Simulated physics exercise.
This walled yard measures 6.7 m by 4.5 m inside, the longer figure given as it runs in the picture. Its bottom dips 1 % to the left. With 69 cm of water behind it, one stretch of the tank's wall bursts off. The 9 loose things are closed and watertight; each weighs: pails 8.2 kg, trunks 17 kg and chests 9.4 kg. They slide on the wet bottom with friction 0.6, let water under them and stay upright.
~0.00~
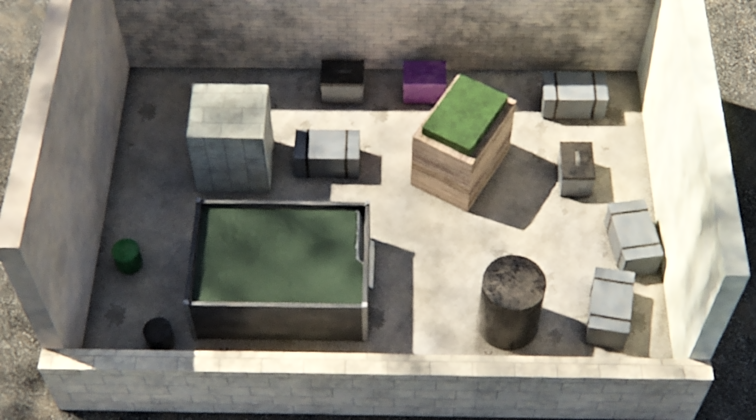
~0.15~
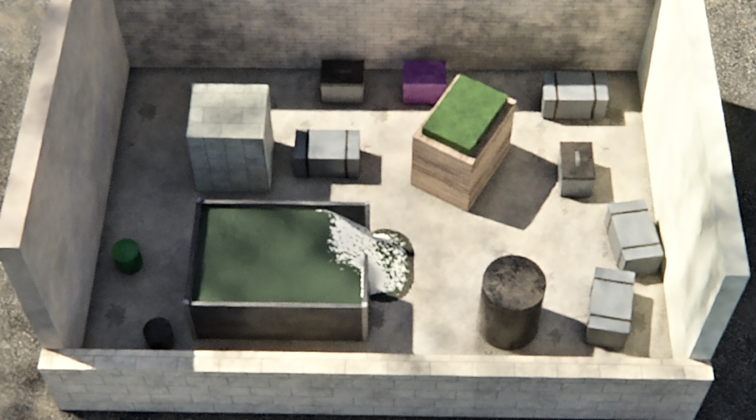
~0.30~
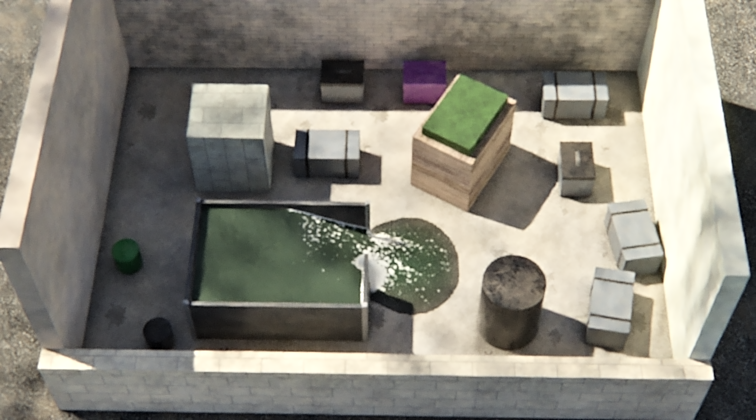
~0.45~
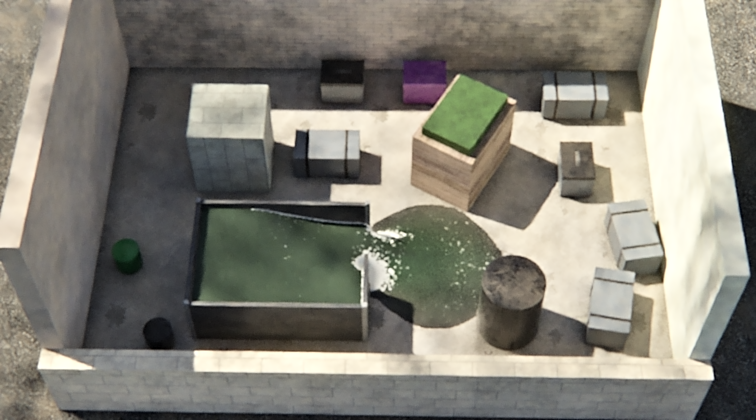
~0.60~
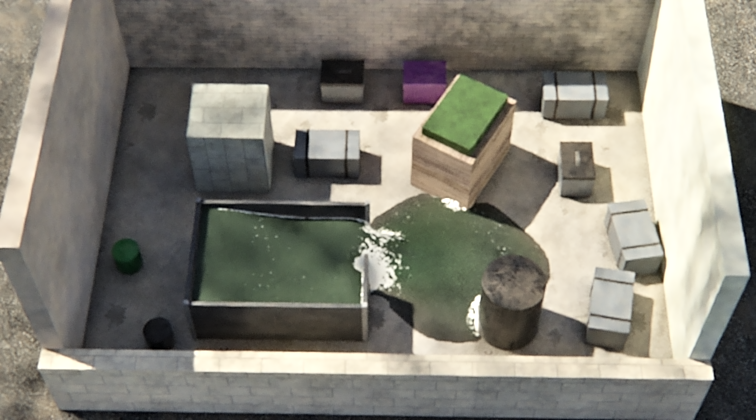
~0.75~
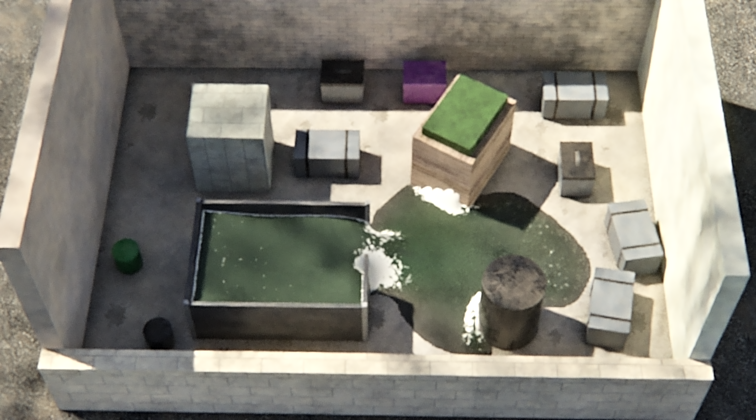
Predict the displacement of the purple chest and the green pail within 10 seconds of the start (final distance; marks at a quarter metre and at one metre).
The purple chest gets carried off; the green pail holds its place.
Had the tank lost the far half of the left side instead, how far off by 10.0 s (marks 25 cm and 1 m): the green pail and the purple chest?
Then the green pail travels far, the purple chest ends far away.
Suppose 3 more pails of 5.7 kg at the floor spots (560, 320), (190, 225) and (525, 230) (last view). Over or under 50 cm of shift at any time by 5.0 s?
In that order: Over, short of it, over.
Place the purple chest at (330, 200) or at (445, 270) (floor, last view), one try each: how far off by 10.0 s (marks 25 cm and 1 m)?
In that order: It moves a short way; it ends far away.
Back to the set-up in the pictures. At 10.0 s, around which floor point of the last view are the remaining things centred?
Near (318, 209).
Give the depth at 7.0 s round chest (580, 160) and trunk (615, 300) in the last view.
Roughly 7 and 6 cm.
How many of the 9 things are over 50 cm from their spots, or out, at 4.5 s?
By then 2.
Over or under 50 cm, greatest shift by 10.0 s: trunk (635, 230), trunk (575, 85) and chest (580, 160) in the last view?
In that order: Over, past it, over.
After 2.0 s the purple chest is near (425, 73), 0.0 m from its start, aground; the green pail is near (126, 250), 0.0 m from its start, aground; 1 afloat.
After 4.5 s the purple chest is near (409, 80), 0.3 m from its start, afloat; the green pail is near (126, 250), 0.0 m from its start, aground; 5 afloat.
After 7.0 s the purple chest is near (282, 103), 1.9 m from its start, aground; the green pail is near (126, 250), 0.0 m from its start, aground; 3 afloat.
After 10.0 s the purple chest is near (282, 102), 1.9 m from its start, aground; the green pail is near (126, 250), 0.0 m from its start, aground; 5 afloat.
